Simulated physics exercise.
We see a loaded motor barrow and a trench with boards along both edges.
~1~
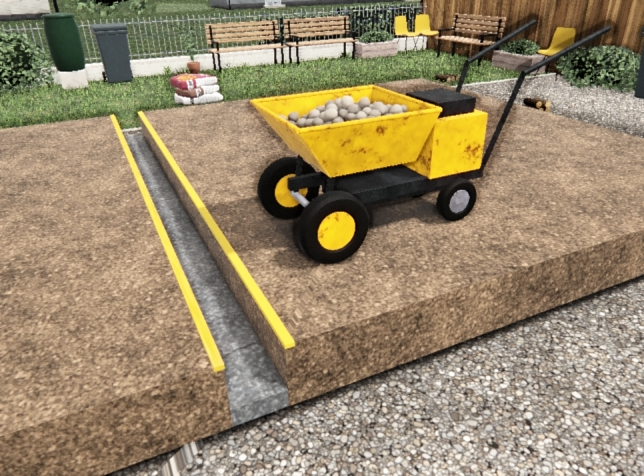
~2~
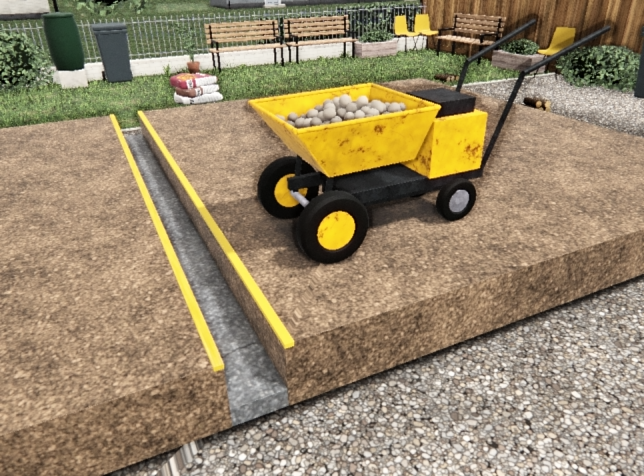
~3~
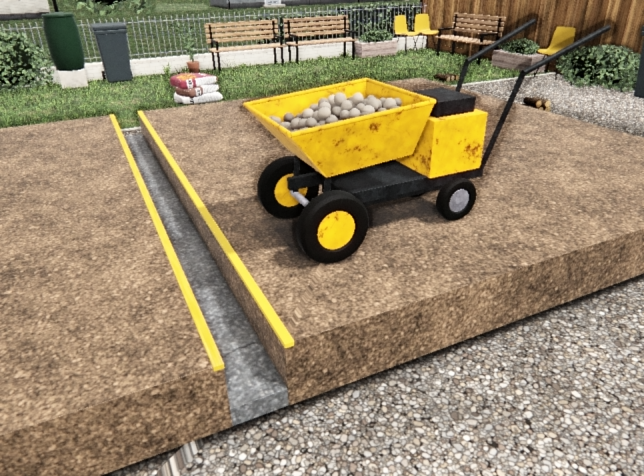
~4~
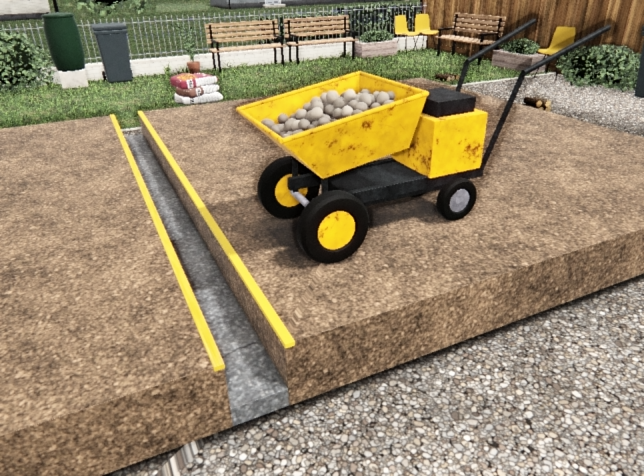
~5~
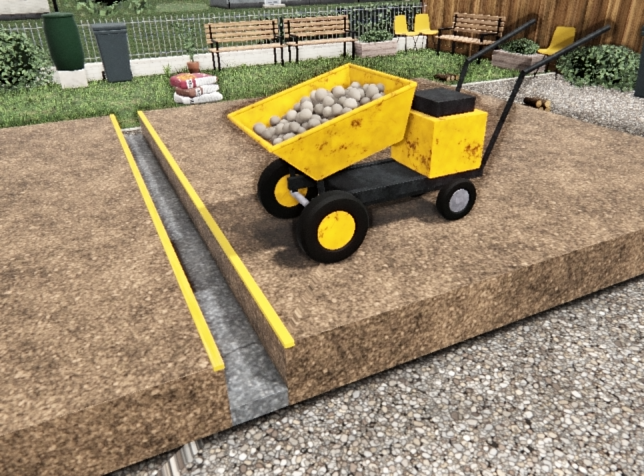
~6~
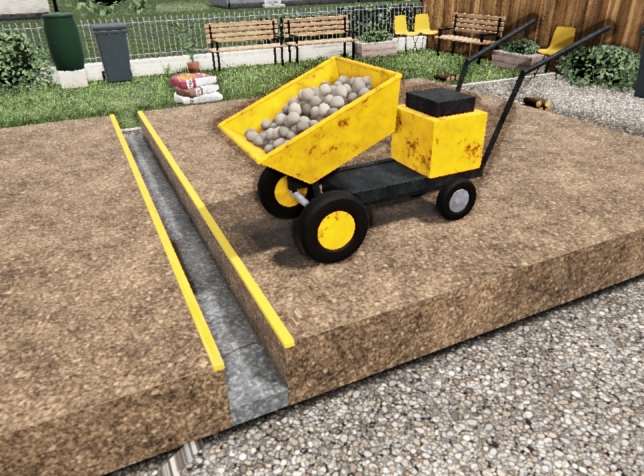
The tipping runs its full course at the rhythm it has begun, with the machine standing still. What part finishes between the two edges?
The trench takes over half.
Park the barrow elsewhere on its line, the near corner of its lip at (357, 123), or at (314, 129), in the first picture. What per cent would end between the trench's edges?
Near 60 % and 90 %.
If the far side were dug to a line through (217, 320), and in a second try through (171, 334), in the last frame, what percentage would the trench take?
Near 50 % and 100 %.
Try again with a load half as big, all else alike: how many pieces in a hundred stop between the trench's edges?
Some 90 per cent.
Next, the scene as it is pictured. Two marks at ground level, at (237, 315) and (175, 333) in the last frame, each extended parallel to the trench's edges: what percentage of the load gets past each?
Roughly 70 per cent, and 20 per cent.
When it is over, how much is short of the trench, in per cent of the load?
Close to 0 per cent.
Soon, skip tipped steeply; all in the skip.
A while on, skip tipped right over; about half in the skip; about a third in or heaped over the trench; about a quarter beyond it; a stray few falling.
Towards the end, skip tipped right over; a stray few in the skip; about two thirds in or heaped over the trench; about a quarter beyond it.
Finally, skip tipped right over; about two thirds in or heaped over the trench; about a quarter beyond it.
